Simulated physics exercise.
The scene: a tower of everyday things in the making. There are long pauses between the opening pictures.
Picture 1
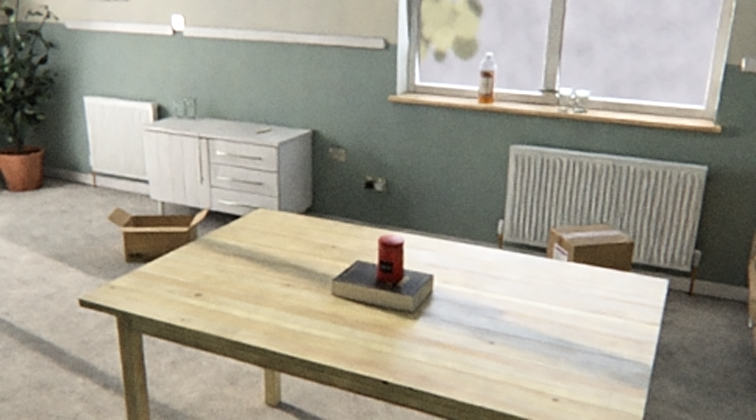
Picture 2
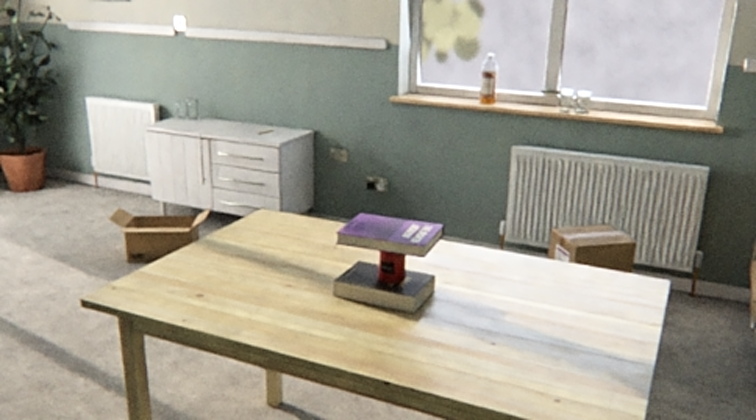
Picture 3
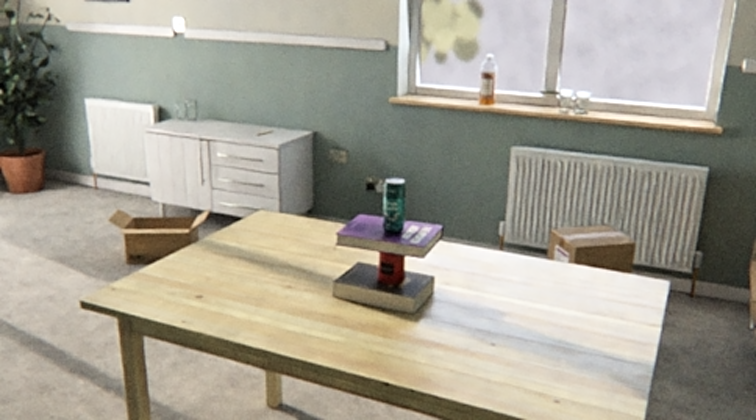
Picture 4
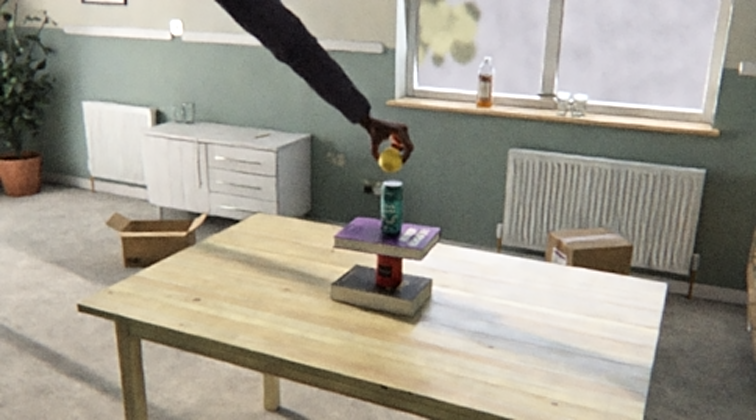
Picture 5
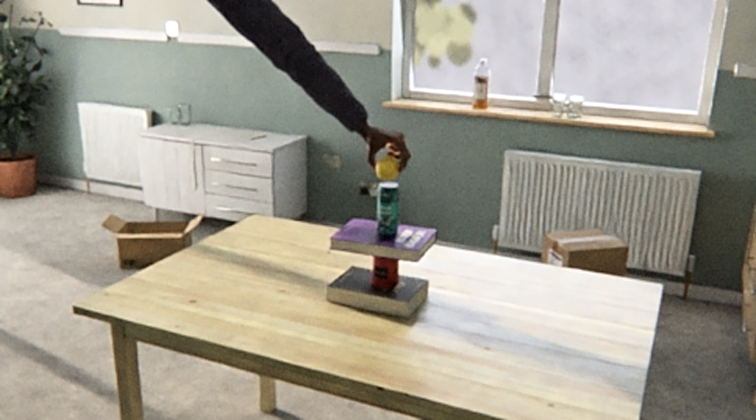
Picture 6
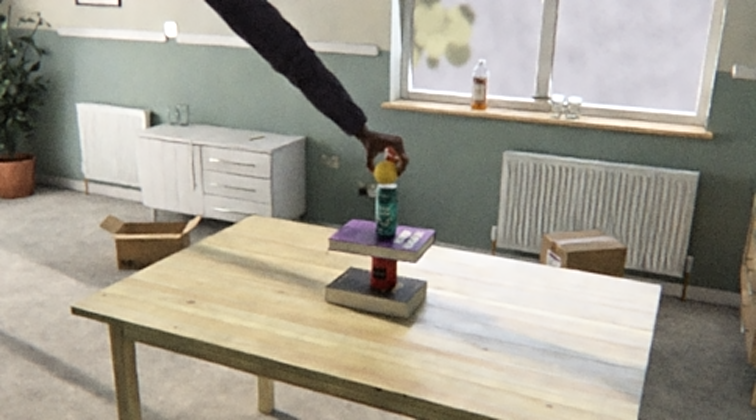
To begin with, a red can stands on a book on a wooden table, and a purple book and then a turquoise can are added on top. An arm reaches in from the upper left with a yellow lemon, lowers it onto the turquoise can, and keeps its fingers on it.
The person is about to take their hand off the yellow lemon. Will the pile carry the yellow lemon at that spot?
The pile holds.
Then, 0.20 s past the last view, nothing moves.
Then, 0.30 s past the last view, yellow lemon resting near (386, 174).
Finally, all 5 still in place. Final places as the last picture's camera would see them, yellow lemon near (386, 174). The pile keeps its balance.
